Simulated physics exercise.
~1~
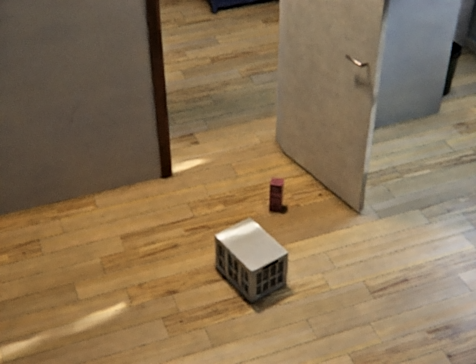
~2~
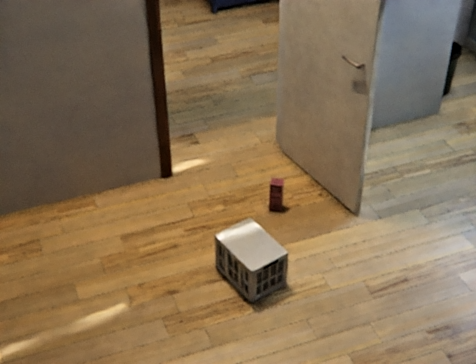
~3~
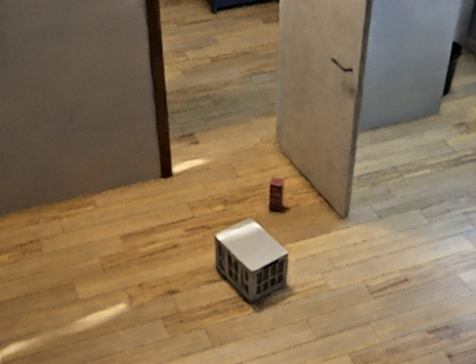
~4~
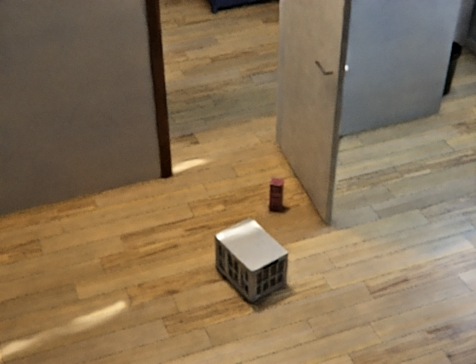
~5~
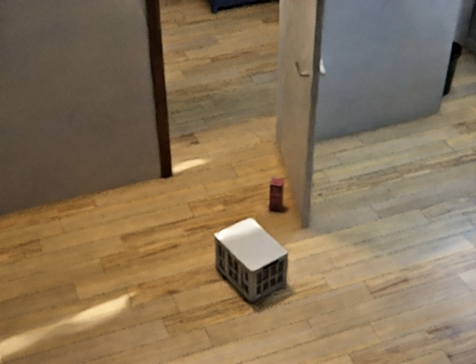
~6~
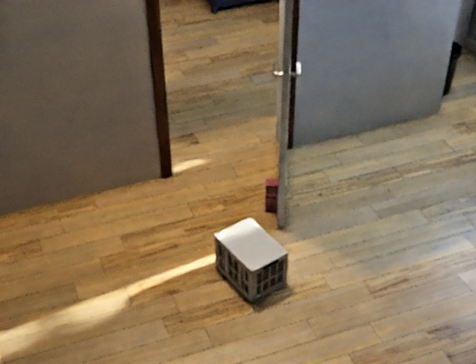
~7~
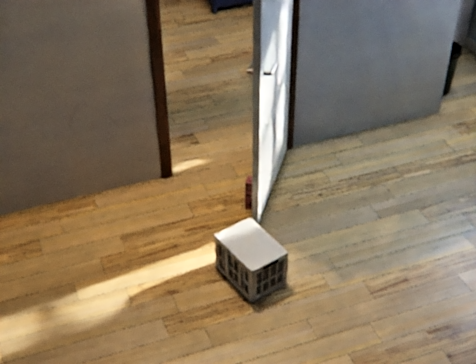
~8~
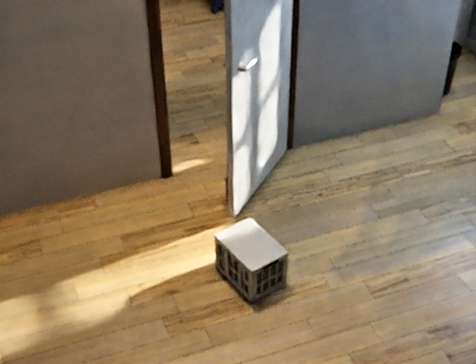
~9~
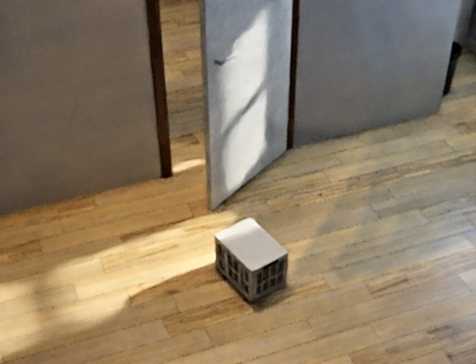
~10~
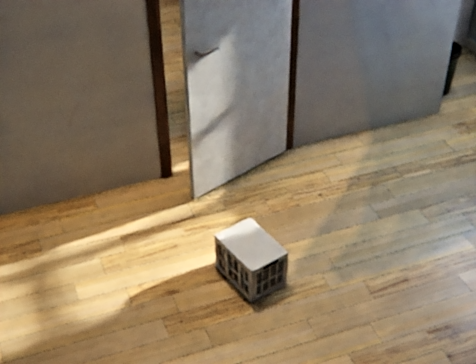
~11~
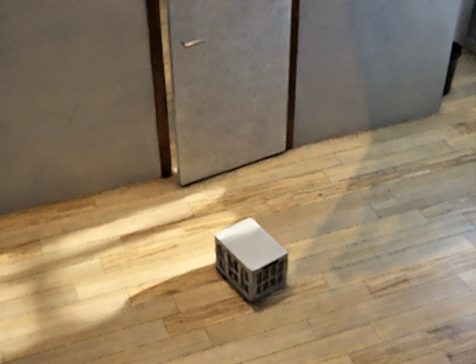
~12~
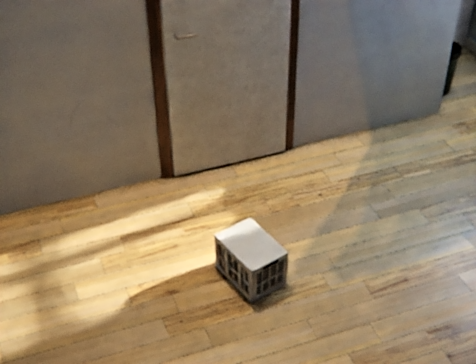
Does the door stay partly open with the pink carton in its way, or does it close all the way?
The door closes all the way. It pushes the pink carton along to the left and ends shut in its frame.
